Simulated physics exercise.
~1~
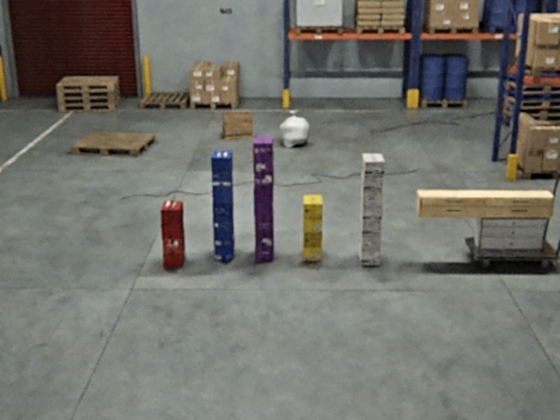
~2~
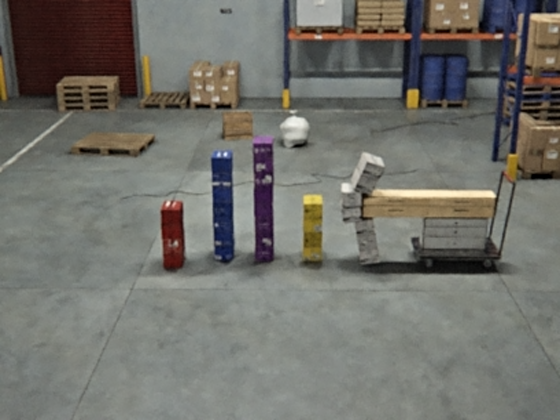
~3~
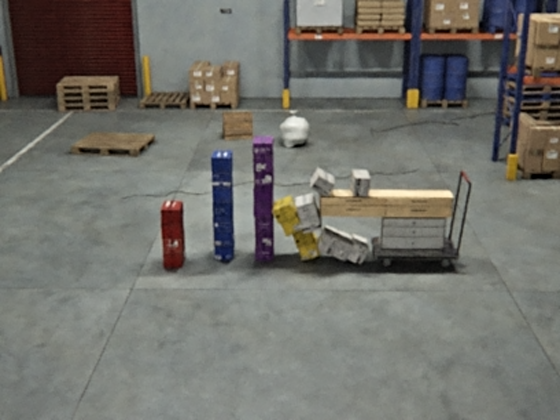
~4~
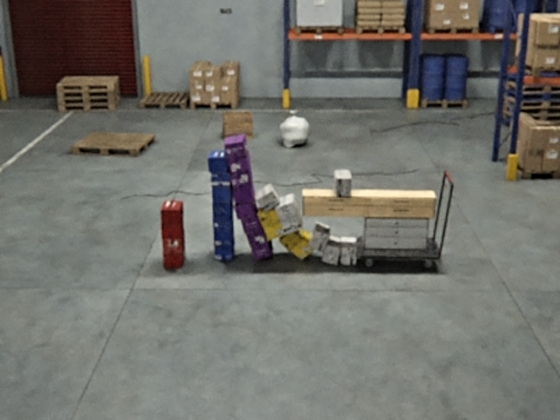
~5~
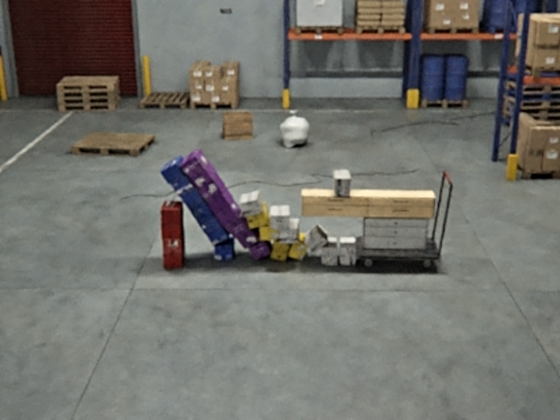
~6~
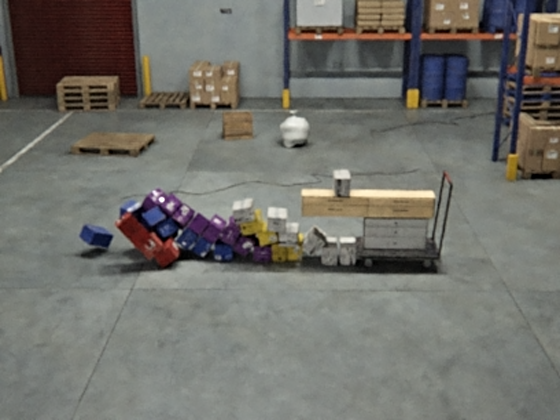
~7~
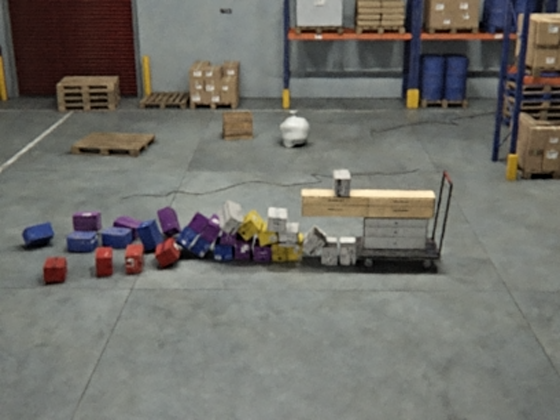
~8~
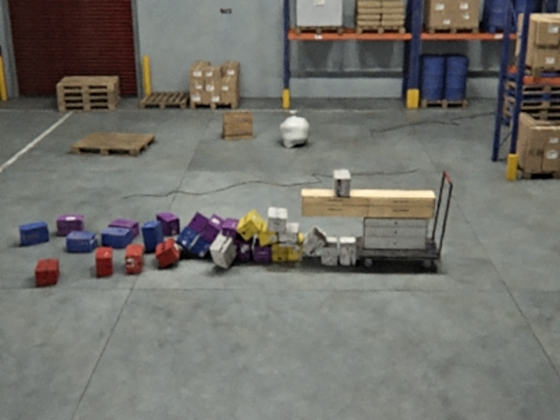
In a warehouse, a loaded trolley rolled left into a pale stack of parcels, which toppled into the yellow, purple, blue and red stacks in turn, and the trolley stopped beside a long heap of tumbled parcels, with red and blue ones scattered farthest left.
